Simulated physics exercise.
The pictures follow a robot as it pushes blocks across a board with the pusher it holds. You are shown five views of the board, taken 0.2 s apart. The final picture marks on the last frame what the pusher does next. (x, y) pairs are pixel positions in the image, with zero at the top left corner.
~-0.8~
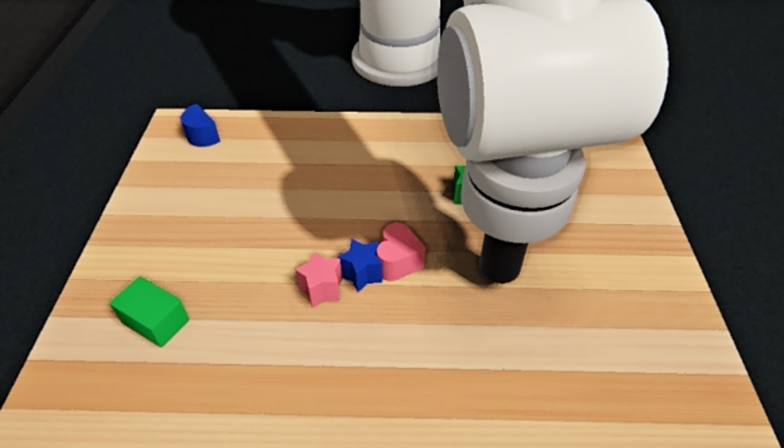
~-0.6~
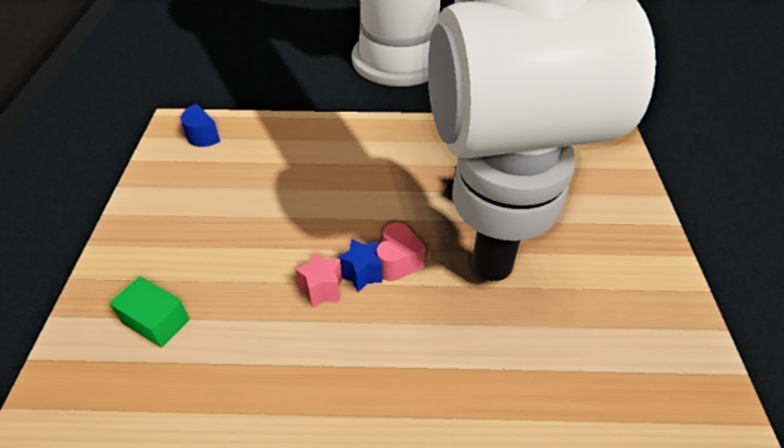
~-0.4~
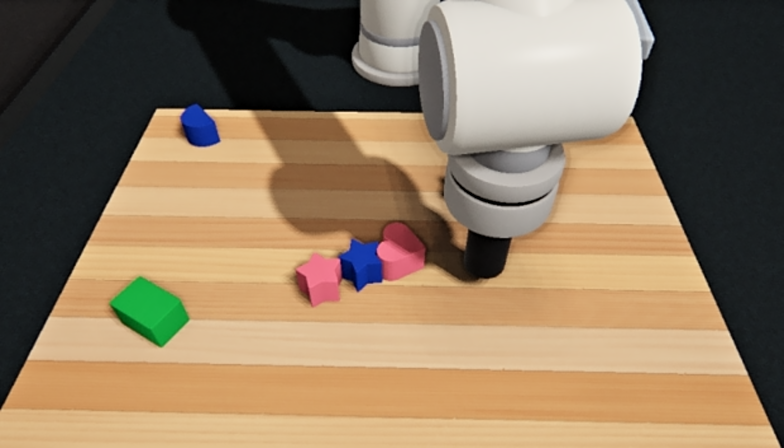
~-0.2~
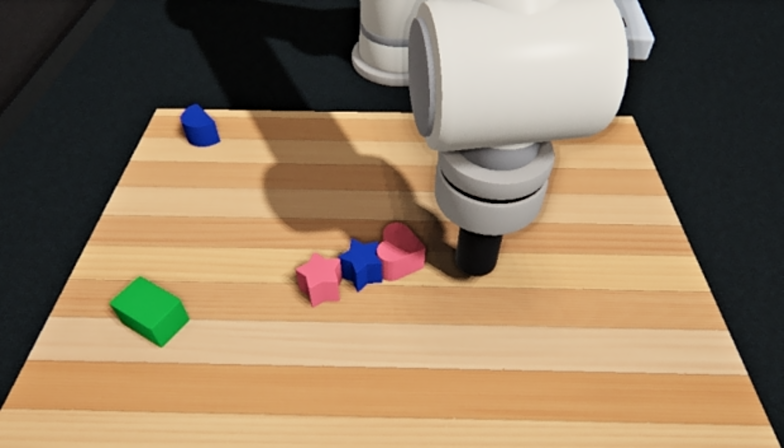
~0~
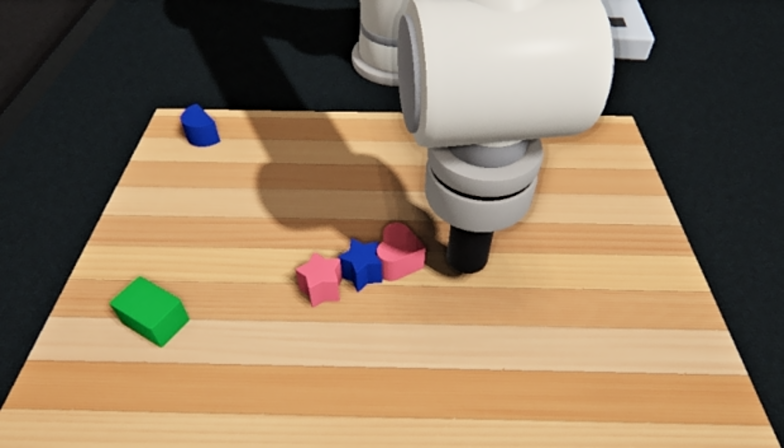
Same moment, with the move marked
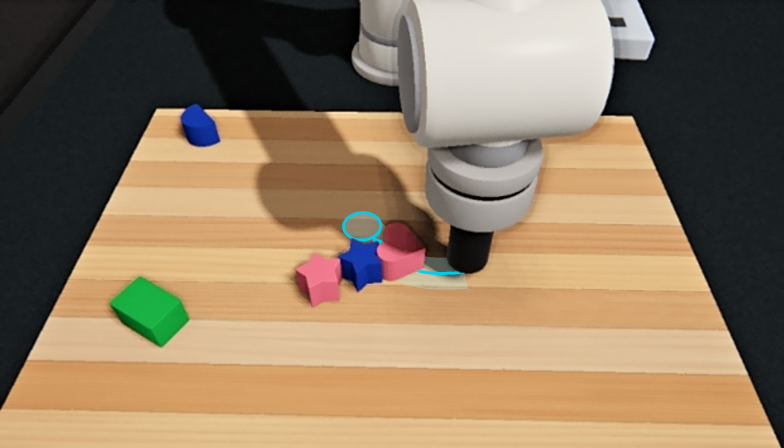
A robot arm slides its black tip slightly left across the board while the blocks stay still.
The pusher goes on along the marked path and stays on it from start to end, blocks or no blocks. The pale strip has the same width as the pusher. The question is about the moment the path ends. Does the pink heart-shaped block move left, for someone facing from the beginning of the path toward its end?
I expect not.
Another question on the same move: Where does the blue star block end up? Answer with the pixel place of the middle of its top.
It is going to be at (339, 244).
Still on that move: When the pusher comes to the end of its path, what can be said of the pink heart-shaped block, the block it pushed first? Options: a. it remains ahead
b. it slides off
Choice a: It remains ahead.
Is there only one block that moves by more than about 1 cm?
No, that is not what happens.
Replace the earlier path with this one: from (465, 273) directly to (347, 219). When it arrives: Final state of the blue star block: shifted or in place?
At the end of the path, it will have moved.
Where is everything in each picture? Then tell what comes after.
The first frame shows pusher tip (499, 269); block tops, pink star block (319, 269); blue star block (361, 254); pink heart-shaped block (399, 242).
The second frame shows pusher (492, 267); blocks unchanged.
The third frame shows pusher (484, 264); blocks unchanged.
The fourth frame shows pusher (476, 262); blocks unchanged.
The fifth frame shows pusher (467, 260); pink star block (319, 269); blue star block (361, 254); pink heart-shaped block (399, 242).
Path on the board, from (465, 273) by way of (421, 271) and (386, 252) to (362, 226).
On the path given first. One third of the way, pusher (421, 258); blue star block (349, 251); pink heart-shaped block (383, 236).
Two thirds of the way, pusher (385, 238); blue star block (339, 245), turned 50° anticlockwise; pink heart-shaped block (353, 214), turned 35° anticlockwise.
At the end, pusher (361, 213); pink star block in place; blue star block (339, 244), turned 50° anticlockwise; pink heart-shaped block (326, 197), turned 50° anticlockwise.
